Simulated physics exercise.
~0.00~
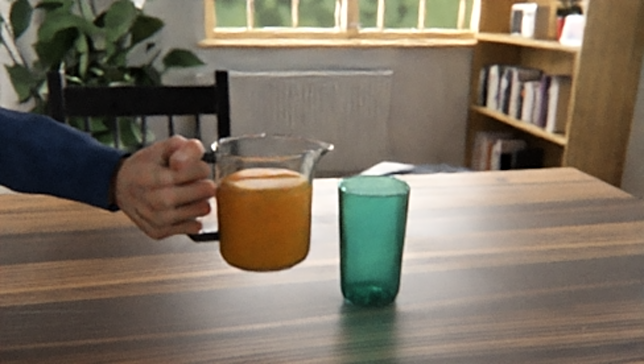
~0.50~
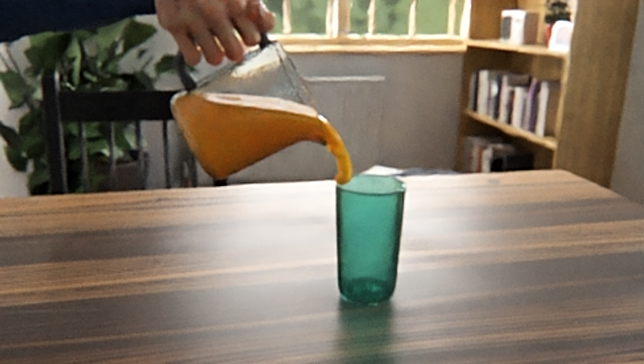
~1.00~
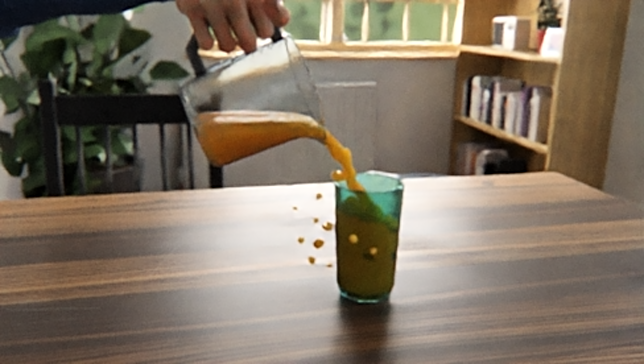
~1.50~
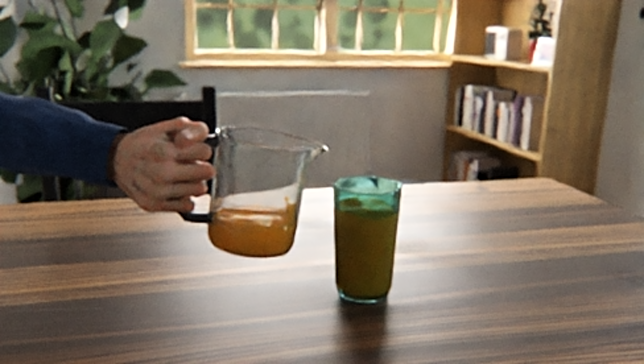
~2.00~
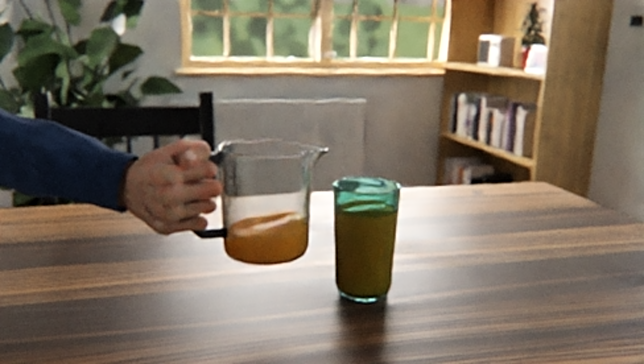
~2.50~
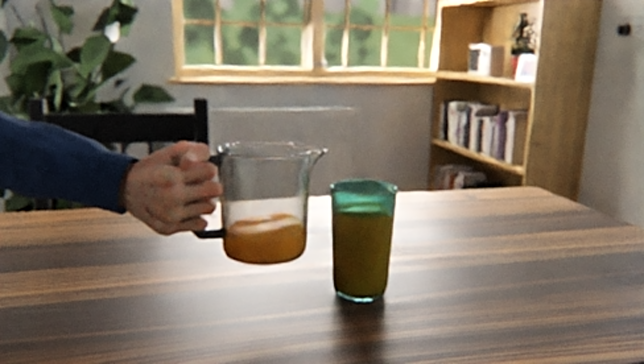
Orange juice pouring from a hand-held glass jug into a green tumbler, drops scattering, before the partly emptied jug tilts back upright.
